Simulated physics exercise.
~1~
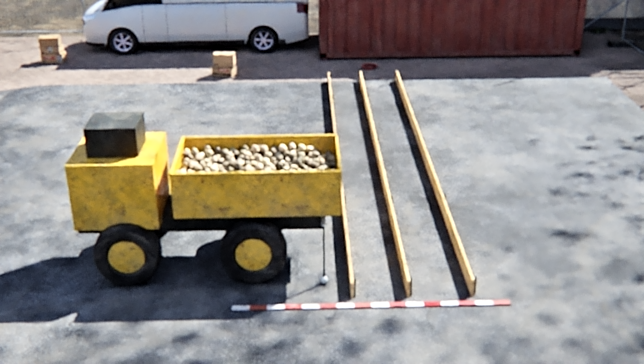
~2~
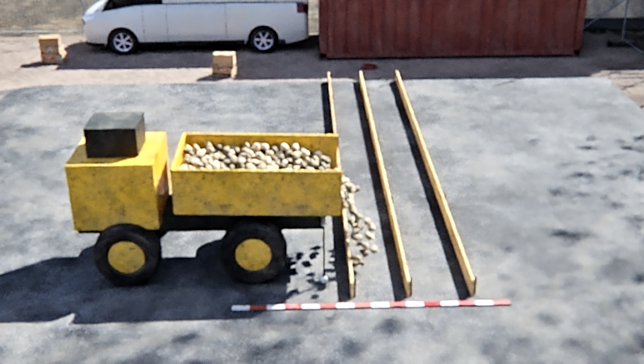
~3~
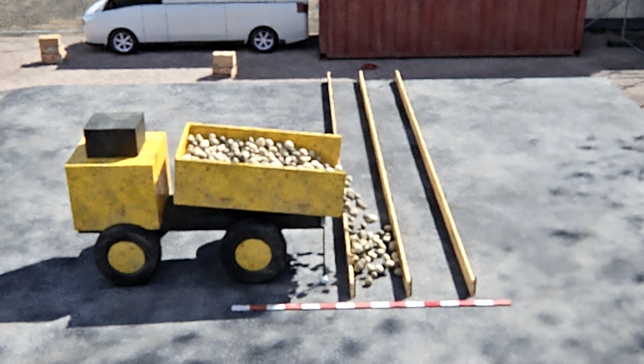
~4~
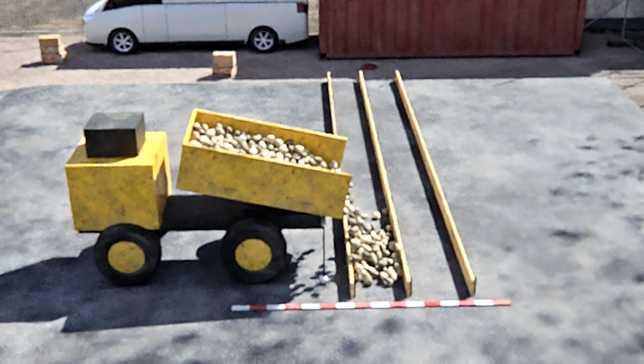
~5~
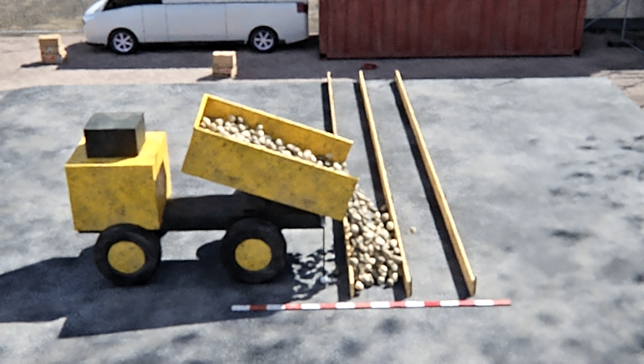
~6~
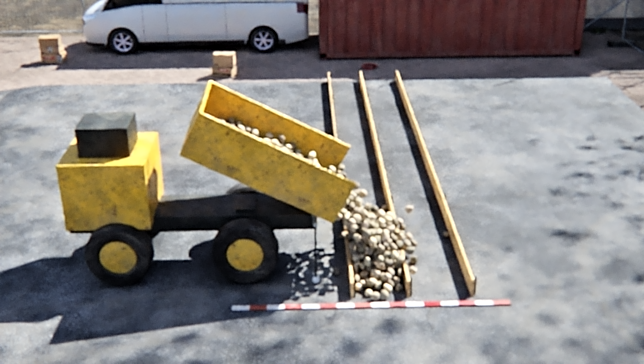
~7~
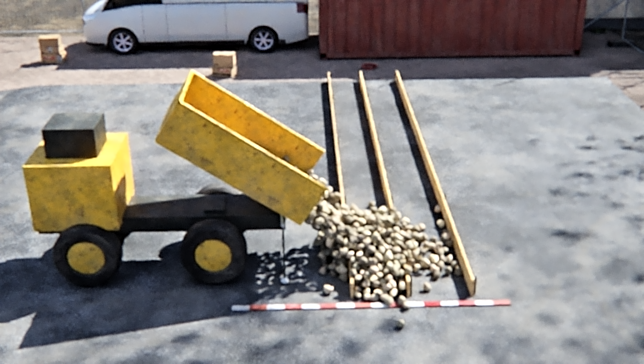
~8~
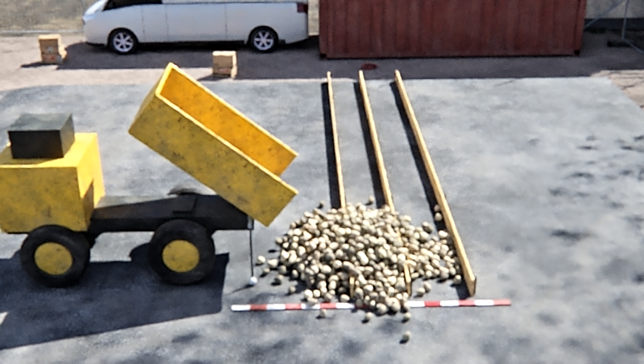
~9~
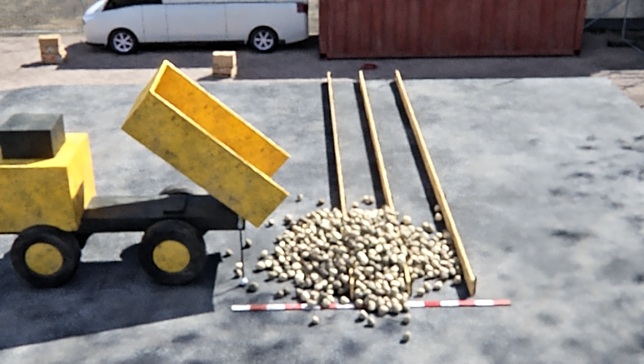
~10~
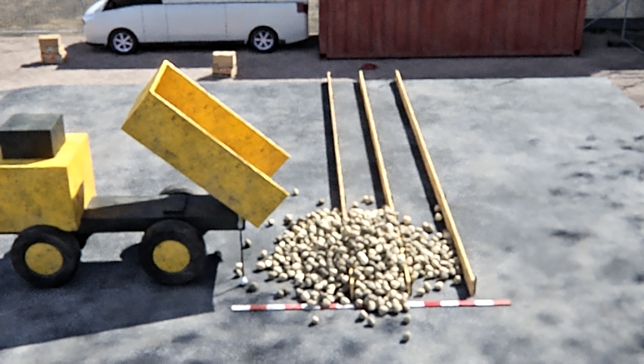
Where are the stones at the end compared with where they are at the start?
At the start the stones sit inside the yellow body of the truck. At the end they lie on the ground, lower and further right, in a broad heap spread around the near ends of the wooden planks.
